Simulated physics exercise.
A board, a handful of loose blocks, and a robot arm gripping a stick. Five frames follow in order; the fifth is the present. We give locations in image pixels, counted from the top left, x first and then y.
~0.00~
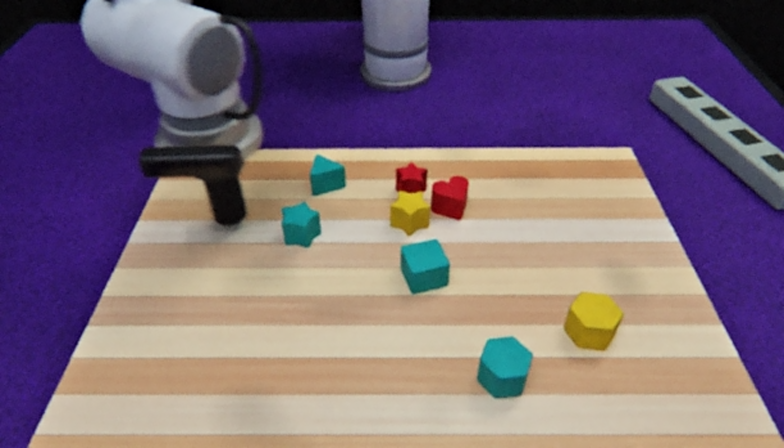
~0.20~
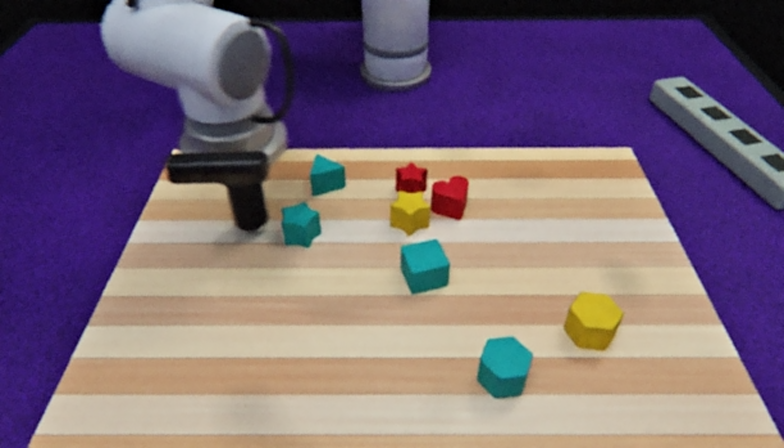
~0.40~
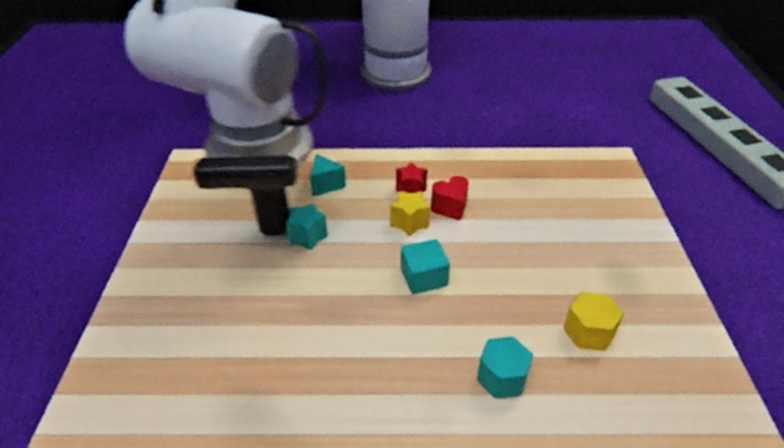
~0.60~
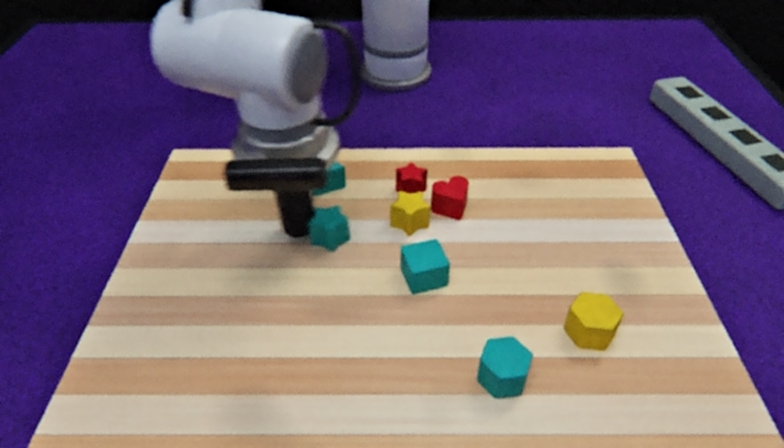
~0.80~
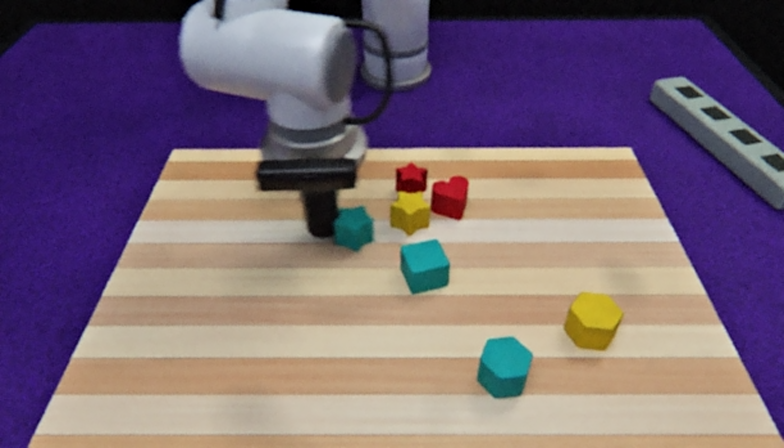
In this clip, a robot arm holding a black stick moves right over a striped board scattered with colored blocks, reaches the turquoise star, and pushes it a short way right while the other blocks stay still.
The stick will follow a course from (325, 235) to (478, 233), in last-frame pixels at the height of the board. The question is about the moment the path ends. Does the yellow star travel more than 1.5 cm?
Going by the path, yes.
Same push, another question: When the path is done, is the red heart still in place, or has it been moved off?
At the end, its place is different.
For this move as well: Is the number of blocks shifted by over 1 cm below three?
Answer: No.
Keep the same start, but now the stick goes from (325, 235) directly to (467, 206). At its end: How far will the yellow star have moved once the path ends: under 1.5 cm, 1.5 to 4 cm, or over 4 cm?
Range: Over 4 cm.
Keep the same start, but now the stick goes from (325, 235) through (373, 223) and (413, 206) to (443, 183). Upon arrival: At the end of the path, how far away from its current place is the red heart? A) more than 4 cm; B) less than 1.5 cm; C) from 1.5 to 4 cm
It's C.
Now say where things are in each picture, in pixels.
Lower end of the stick (231, 215), tops of blocks, turquoise star (298, 214), yellow star (410, 201), turquoise square block (425, 255), red heart (452, 187), in the first picture.
Stick (252, 221), blocks as before, in the second picture.
Stick (275, 225), turquoise star (305, 215), in the third picture.
Stick (299, 226), turquoise star (328, 216), in the fourth picture.
Stick (324, 227), turquoise star (353, 217), yellow star (410, 201), turquoise square block (425, 255), red heart (452, 187), in the fifth picture.
What follows on the original path. One third of the way, stick (376, 226); turquoise star (406, 219); yellow star (420, 199), turned 20° anticlockwise.
Two thirds of the way, stick (428, 226); turquoise star (455, 226), turned 30° clockwise; yellow star (445, 195), turned 70° anticlockwise; red heart (463, 176).
At the end, stick (479, 225); turquoise star (483, 234), turned 80° clockwise; yellow star (458, 191), turned 120° anticlockwise; turquoise square block not moved; red heart (464, 172).
